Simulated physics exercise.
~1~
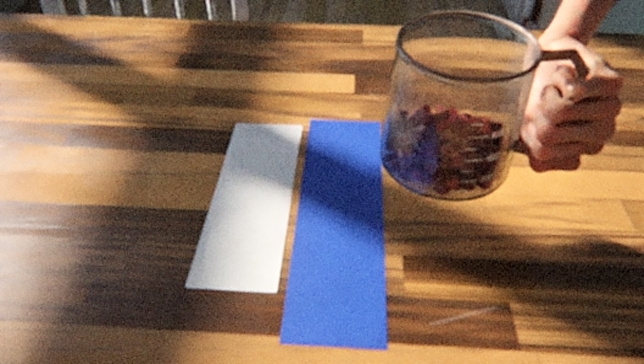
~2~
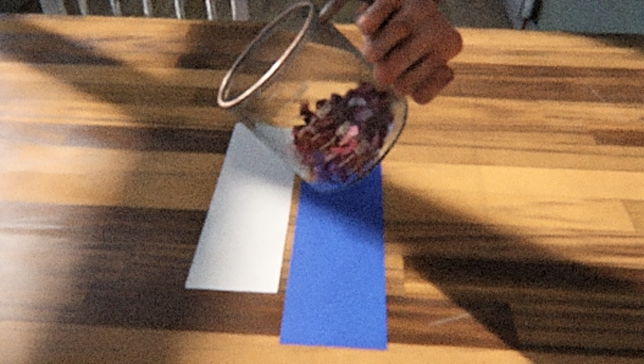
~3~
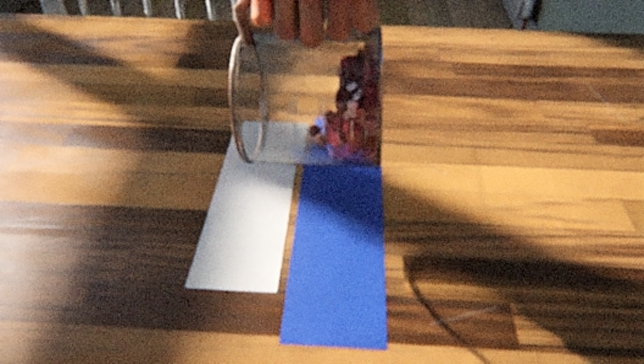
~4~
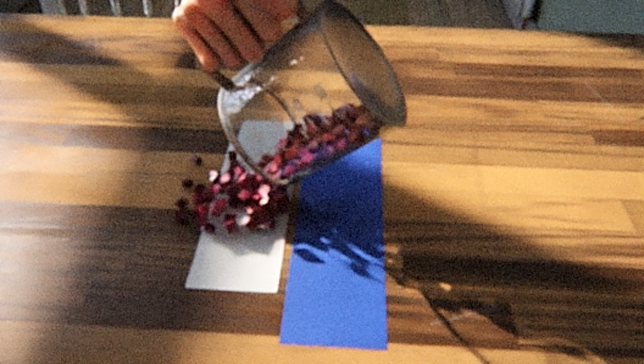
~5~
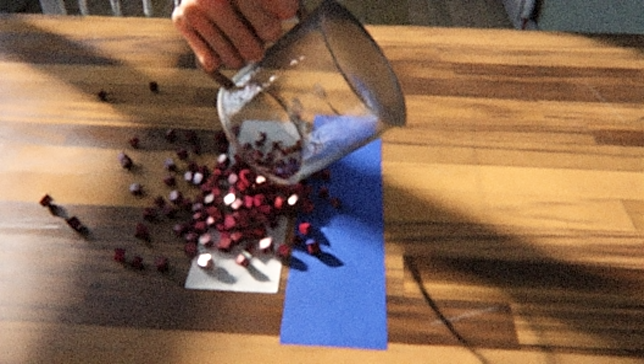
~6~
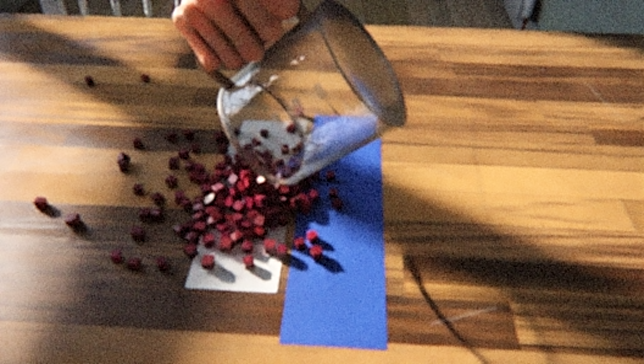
The footage shows a hand moving a clear jug of small dark red cubes leftward over white and blue mats on a wooden table, tipping it until the cubes tumble out, leaving most heaped on the white mat, some scattered on the table and a few on the blue mat.
